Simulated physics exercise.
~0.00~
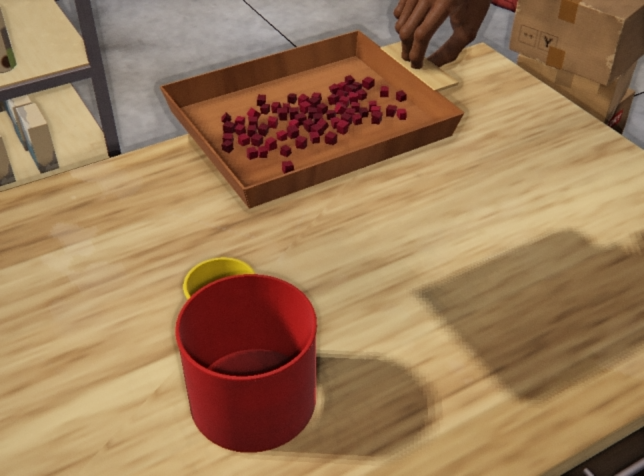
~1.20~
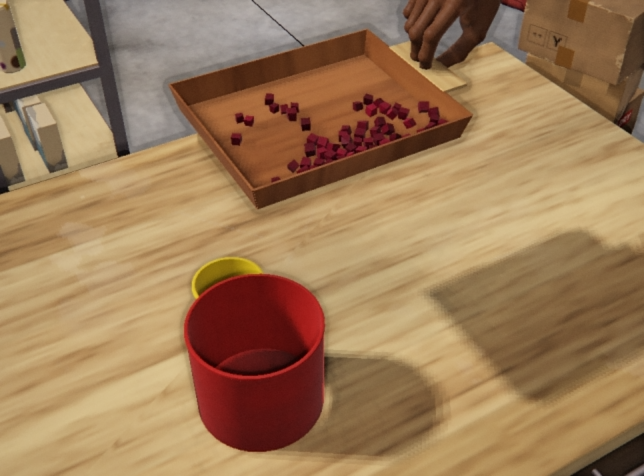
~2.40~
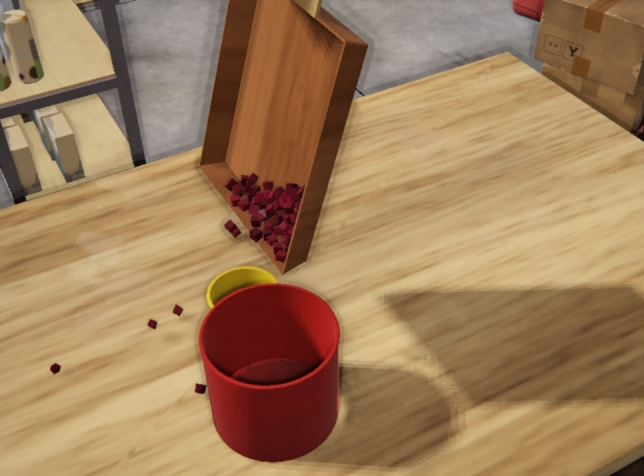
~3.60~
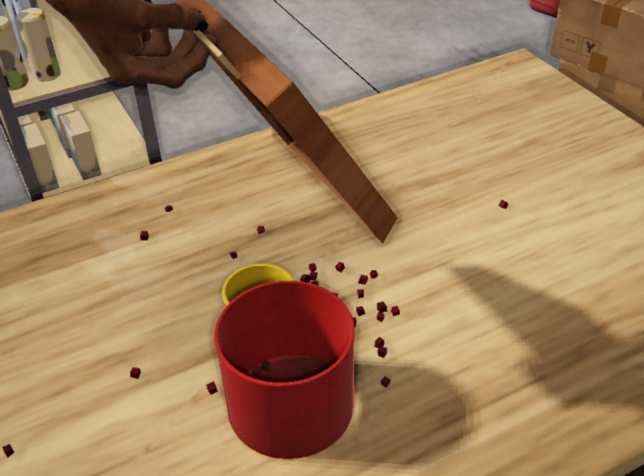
To begin with, a hand holds a wooden tray of small dark red cubes level over a pale wooden table, with a red pot and a small yellow dish standing nearer the viewer. The cubes slide and bunch towards the near side of the tray, leaving a few behind. The tray then moves left and tips up steeply, so the cubes pile at its low edge and a few drop onto the table. It tips further until it is past upright and empties. Most of the cubes end up scattered across the tabletop around the containers, with a smaller share in the red pot.
